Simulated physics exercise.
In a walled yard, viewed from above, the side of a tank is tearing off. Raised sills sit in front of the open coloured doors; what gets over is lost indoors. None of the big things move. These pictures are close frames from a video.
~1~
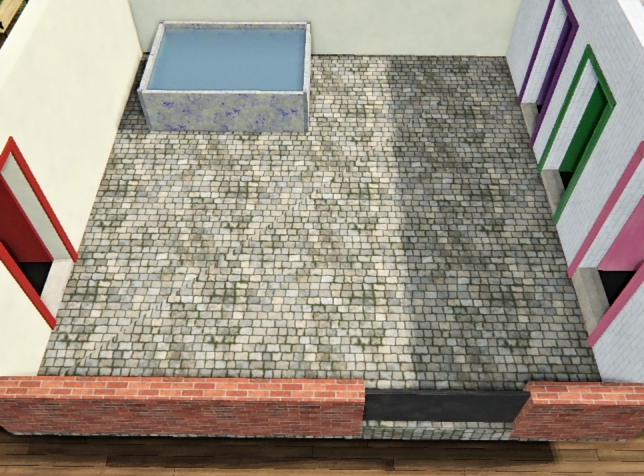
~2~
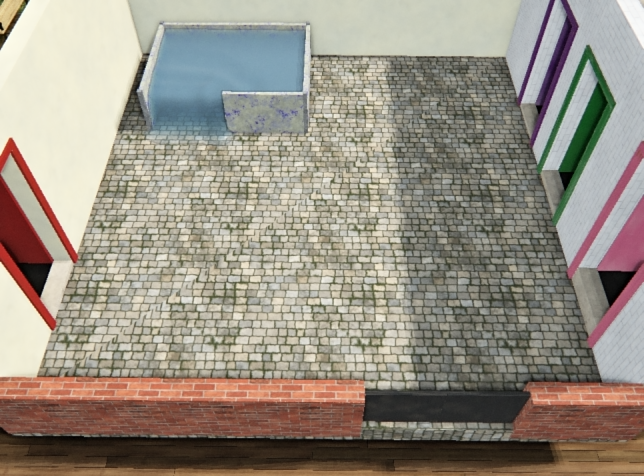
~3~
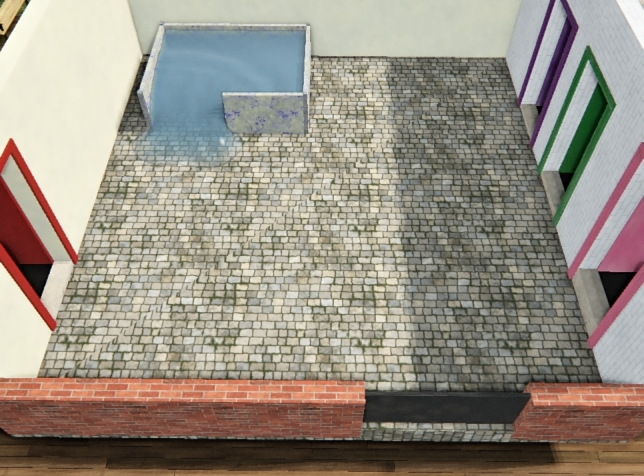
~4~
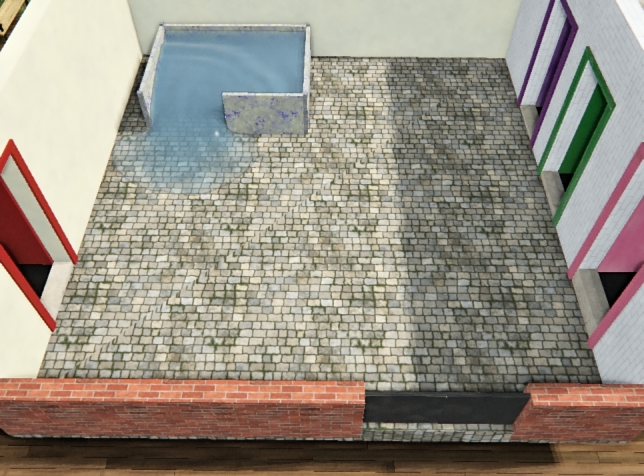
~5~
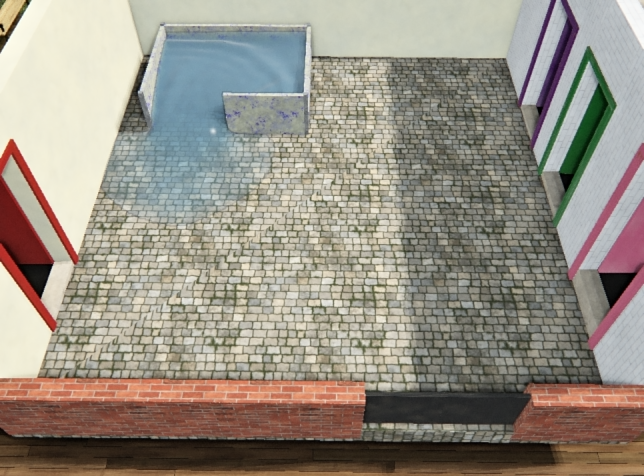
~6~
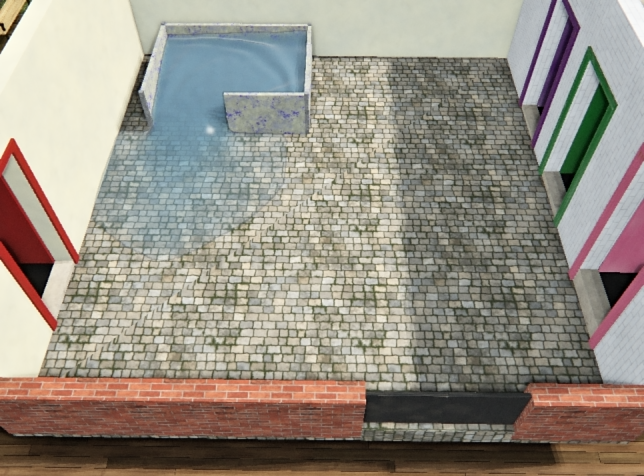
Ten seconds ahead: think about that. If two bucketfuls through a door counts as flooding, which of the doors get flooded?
The red door gets flooded; the green door does not get flooded; the pink door does not get flooded; the purple door does not get flooded.
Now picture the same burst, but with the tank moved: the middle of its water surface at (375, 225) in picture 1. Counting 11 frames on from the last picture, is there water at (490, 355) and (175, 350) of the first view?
Taking them in the order given, I'd call it drenched and then drenched.
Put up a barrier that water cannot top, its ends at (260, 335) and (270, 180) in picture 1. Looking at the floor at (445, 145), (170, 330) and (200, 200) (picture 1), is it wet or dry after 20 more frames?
Taking the points in turn, they are high and dry, inundated and inundated.
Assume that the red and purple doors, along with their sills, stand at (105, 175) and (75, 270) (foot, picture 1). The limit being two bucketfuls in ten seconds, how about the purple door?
Observation - purple door ends up higher.
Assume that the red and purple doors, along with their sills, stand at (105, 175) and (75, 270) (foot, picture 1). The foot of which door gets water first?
Result: The one in red.
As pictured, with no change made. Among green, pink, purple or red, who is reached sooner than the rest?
It's the door marked red.
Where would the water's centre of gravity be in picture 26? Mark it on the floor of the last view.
Roughly (216, 211).
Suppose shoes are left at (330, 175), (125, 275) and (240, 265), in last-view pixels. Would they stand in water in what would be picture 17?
As listed, the points end up high and dry, soaked and soaked.
A moment on, water covers 30 % of the floor; the red door wet at the sill, nothing in, the green door not reached, the pink door not reached, the purple door not reached.
Next, water covers 35 % of the floor; the red door under two buckets in, the green door not reached, the pink door not reached, the purple door not reached.
Then, water covers 45 % of the floor; the red door under two buckets in, the green door not reached, the pink door not reached, the purple door not reached.
Later, water covers 65 % of the floor; the red door over two buckets in, the green door wet at the sill, nothing in, the pink door wet at the sill, nothing in, the purple door wet at the sill, nothing in.
In the end, water covers 90 % of the floor; the red door over two buckets in, the green door wet at the sill, nothing in, the pink door wet at the sill, nothing in, the purple door wet at the sill, nothing in.
